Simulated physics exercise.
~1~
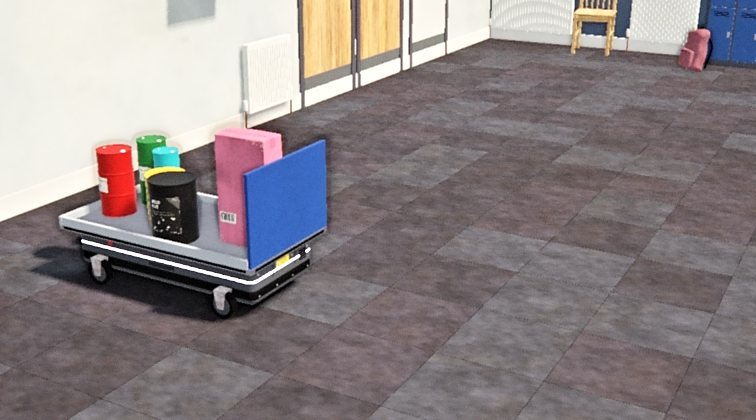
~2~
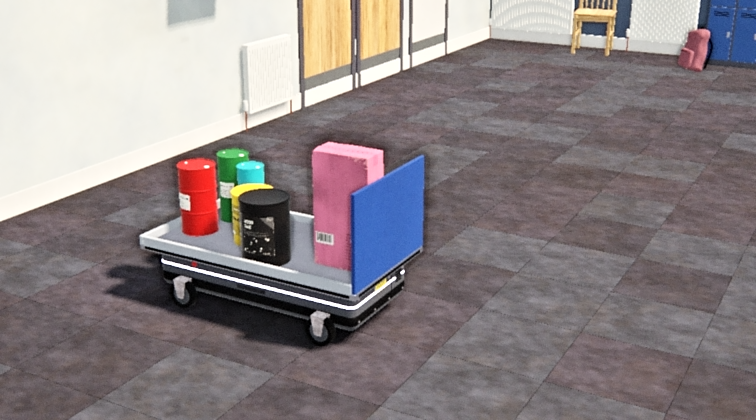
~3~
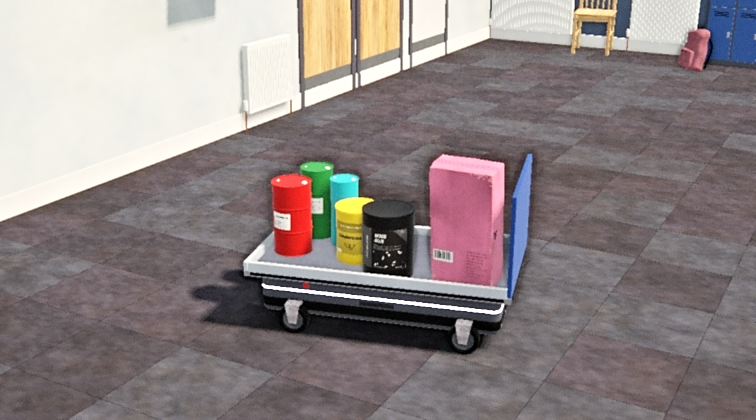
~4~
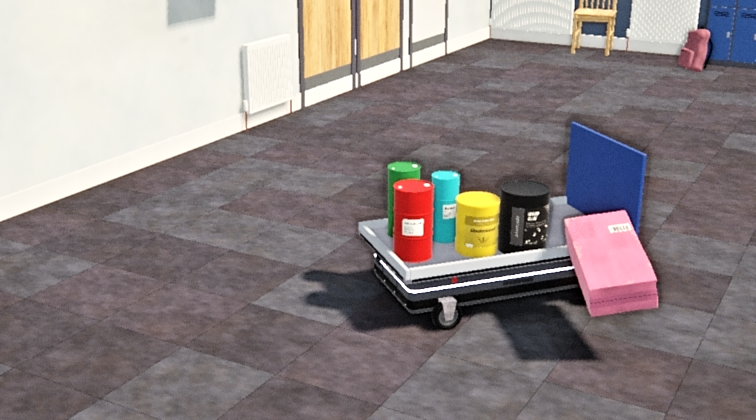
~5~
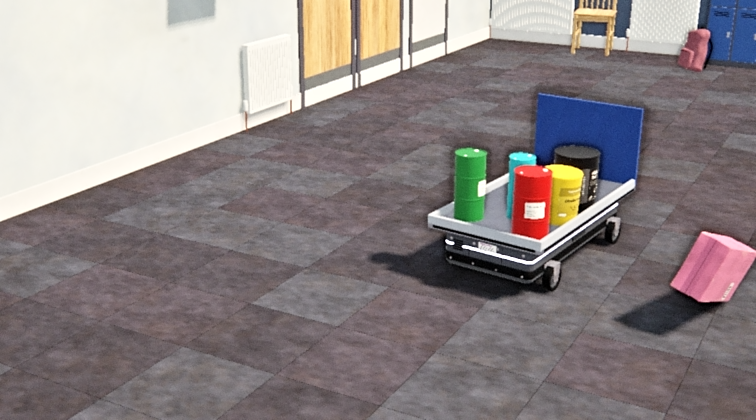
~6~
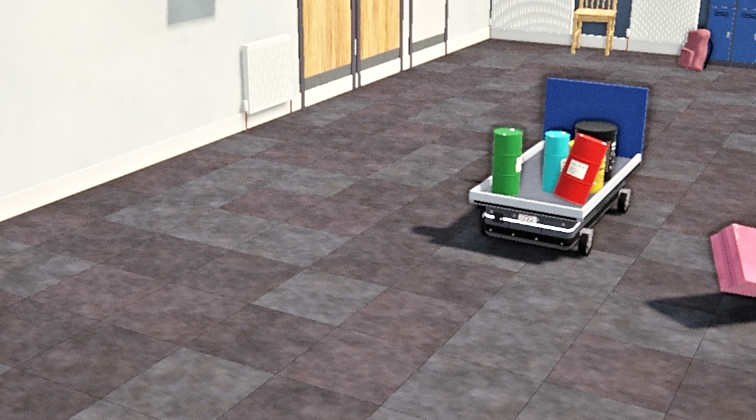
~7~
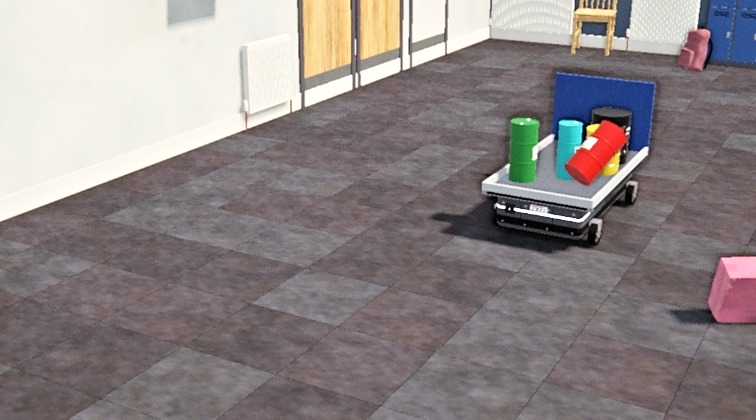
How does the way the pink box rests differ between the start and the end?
At the start the pink box stands upright on the cart, and at the end it lies on its side on the floor.
